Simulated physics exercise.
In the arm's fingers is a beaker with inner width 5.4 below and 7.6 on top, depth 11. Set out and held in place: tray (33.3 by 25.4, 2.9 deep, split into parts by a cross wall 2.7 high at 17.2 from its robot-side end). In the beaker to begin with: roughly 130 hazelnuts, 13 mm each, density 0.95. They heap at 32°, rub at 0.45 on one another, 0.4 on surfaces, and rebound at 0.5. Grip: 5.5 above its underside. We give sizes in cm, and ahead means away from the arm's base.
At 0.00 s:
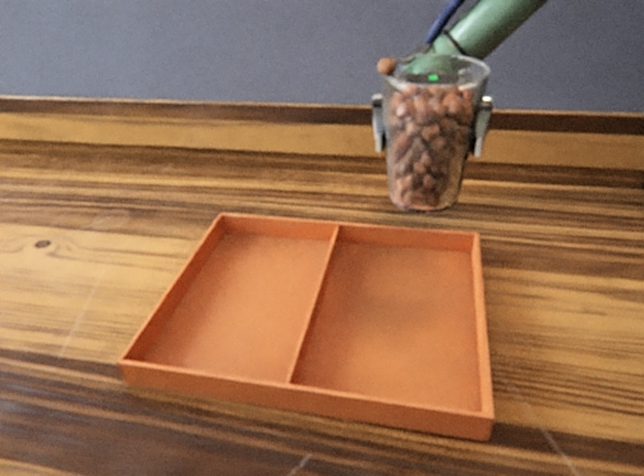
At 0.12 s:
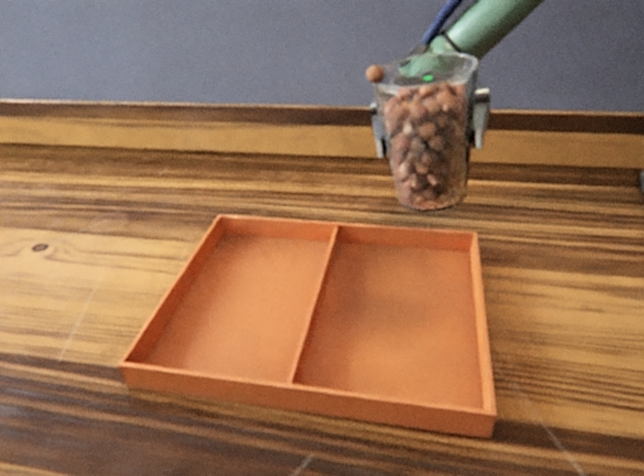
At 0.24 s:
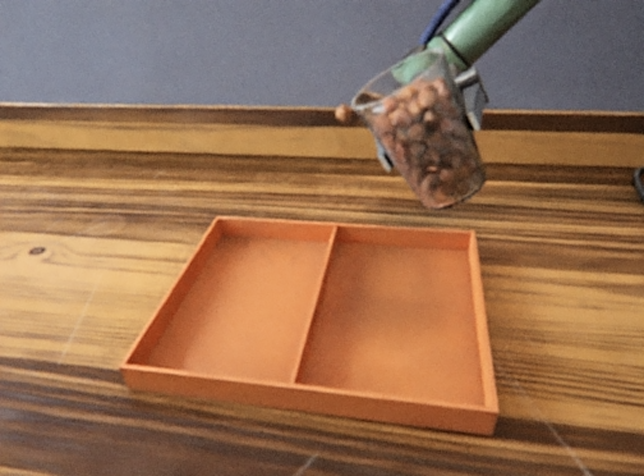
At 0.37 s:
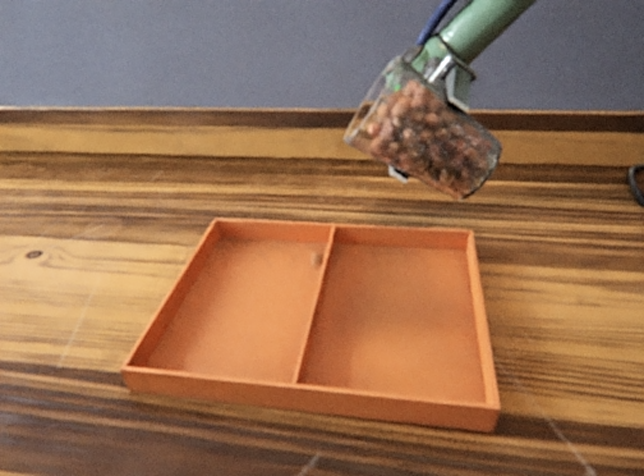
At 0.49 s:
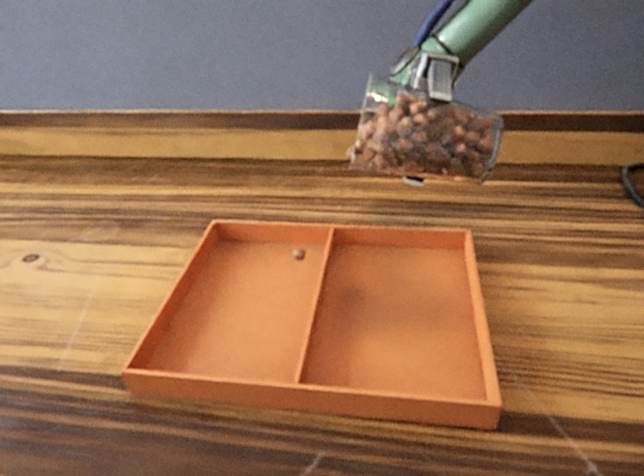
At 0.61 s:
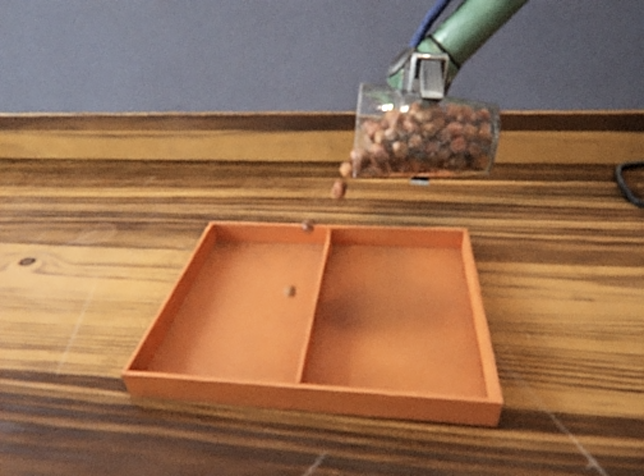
Above an orange divided tray on a wooden surface, a green robotic arm tilted a clear cup of hazelnuts leftward until it lay nearly sideways, and a few nuts dropped toward the tray's left section.
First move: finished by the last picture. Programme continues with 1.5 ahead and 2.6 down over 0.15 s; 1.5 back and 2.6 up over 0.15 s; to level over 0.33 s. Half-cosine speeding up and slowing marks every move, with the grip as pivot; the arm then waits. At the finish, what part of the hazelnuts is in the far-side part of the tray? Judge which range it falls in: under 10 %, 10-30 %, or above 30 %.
It falls in the 10-30 % range.
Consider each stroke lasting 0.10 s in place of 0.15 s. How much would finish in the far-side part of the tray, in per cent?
I'd expect close to 20 per cent then.
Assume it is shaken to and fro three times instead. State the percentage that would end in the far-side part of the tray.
Roughly 25 percent.
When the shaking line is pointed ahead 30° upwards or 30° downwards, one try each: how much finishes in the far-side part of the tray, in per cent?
First try about 30 %, second try about 25 %.
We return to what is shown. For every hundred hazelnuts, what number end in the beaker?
End share: Around 75 per cent.
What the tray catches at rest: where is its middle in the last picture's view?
Approximately (269, 302) in pixels.
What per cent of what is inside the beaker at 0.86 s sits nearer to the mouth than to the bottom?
Near 45 %.
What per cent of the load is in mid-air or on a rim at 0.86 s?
Logged share: Close to 7 per cent.
After 0.86 s, tilted 86° forward, highest piece 23 above the table; 107 in the beaker, 8 in the far-side part, 4 in the robot-side part, 9 in flight or on a rim.
After 1.11 s, tilted 27° forward, highest piece 25 above the table; 98 in the beaker, 20 in the far-side part, 8 in the robot-side part, 2 in flight or on a rim.
After 1.44 s, level, highest piece 25 above the table; 98 in the beaker, 22 in the far-side part, 8 in the robot-side part.
After 2.49 s, level, highest piece 25 above the table; 98 in the beaker, 22 in the far-side part, 8 in the robot-side part.
At rest, 98 in the beaker, 22 in the far-side part, 8 in the robot-side part. That is 17 % in the far-side part of the tray.
